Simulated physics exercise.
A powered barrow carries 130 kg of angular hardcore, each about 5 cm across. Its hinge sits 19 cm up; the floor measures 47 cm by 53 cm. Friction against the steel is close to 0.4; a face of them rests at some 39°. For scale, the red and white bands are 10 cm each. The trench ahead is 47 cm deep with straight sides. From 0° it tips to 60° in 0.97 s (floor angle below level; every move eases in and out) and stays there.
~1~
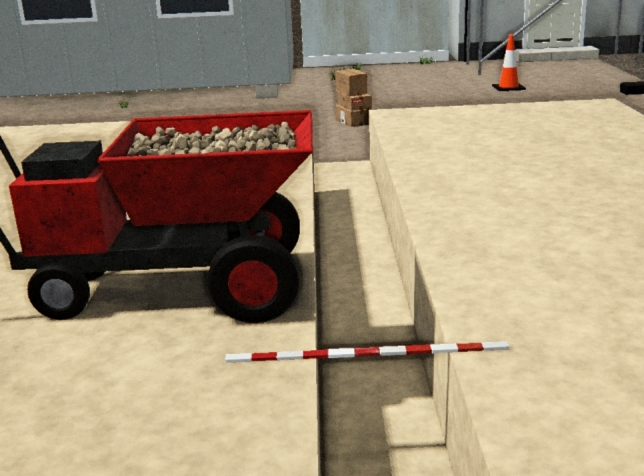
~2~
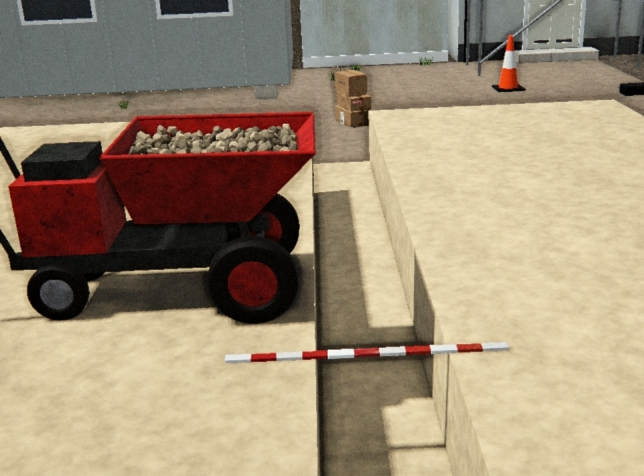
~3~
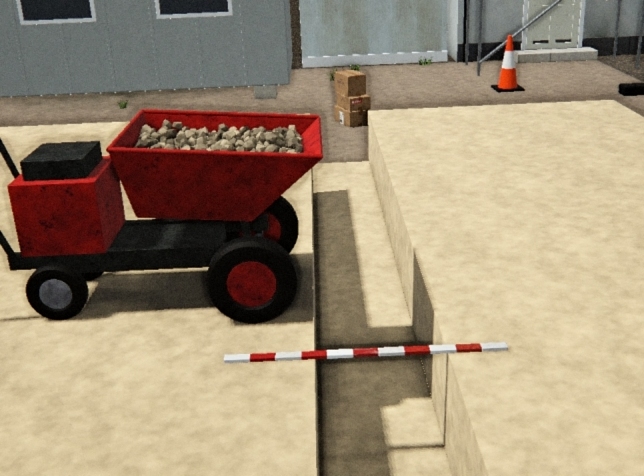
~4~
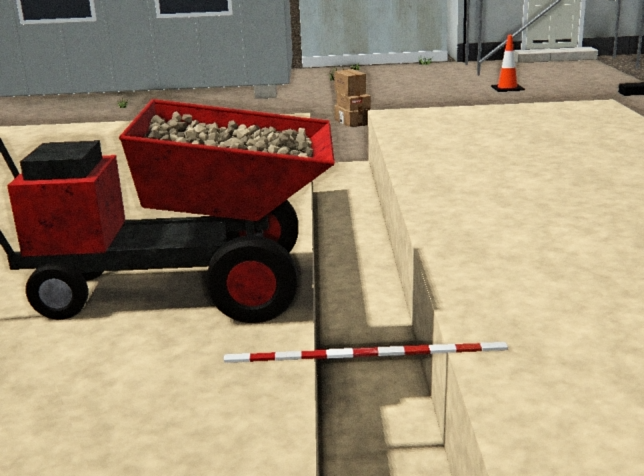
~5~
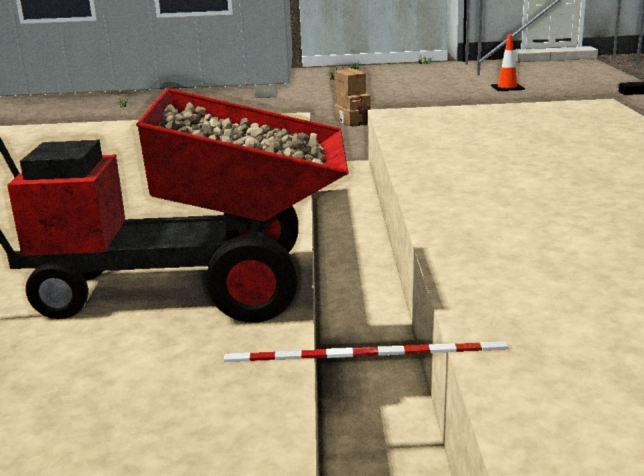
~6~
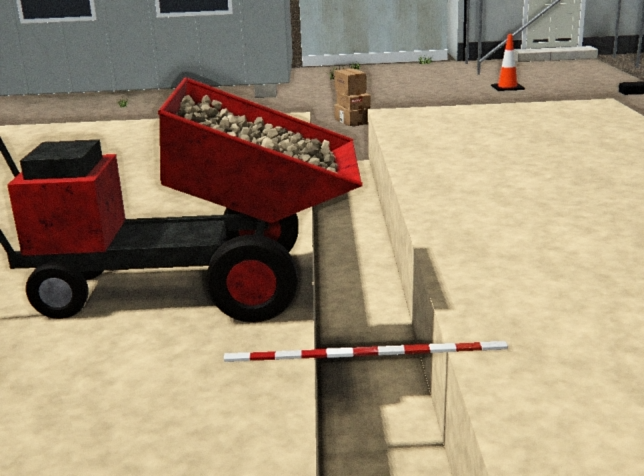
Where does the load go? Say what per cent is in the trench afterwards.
About 36 per cent.
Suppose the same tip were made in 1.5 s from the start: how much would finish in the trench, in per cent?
In that case some 40 per cent.
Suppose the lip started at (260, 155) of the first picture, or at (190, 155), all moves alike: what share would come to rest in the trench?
About 55 and 50 per cent.
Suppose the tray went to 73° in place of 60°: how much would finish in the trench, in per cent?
Then about 65 per cent.
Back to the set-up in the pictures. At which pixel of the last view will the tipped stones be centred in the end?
Around (413, 359).
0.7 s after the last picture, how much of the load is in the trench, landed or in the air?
About 5 per cent by then.
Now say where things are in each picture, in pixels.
In the first frame, the tray is at 0°, its lip at (312, 151); the top of the load is at (230, 137).
In the second frame, the tray is at 1°, its lip at (315, 153); the top of the load is at (216, 138).
In the third frame, lip at (322, 157), floor tilted 5°, highest stones at (169, 135).
In the fourth frame, the tray is at 10°, its lip at (334, 163); the top of the load is at (172, 125).
In the fifth frame, lip at (348, 173), floor tilted 16°, highest stones at (174, 115).
In the sixth frame, lip at (362, 185), floor tilted 23°, highest stones at (189, 107).
Then, 0.3 s after the last picture the floor is at 51°, 100 % in the tray; the foremost stones are at (373, 210).
Then, 0.7 s after the last picture the floor is at 60°, 93 % in the tray, 6 % in the trench, 1 % past the trench; the foremost stones are at (439, 278).
Then, 1.0 s after the last picture the floor is at 60°, 67 % in the tray, 16 % in the trench, 17 % past the trench; the foremost stones are at (531, 299).
Then, 3.0 s after the last picture the floor is at 60°, 45 % in the tray, 36 % in the trench, 19 % past the trench; the foremost stones are at (544, 281).
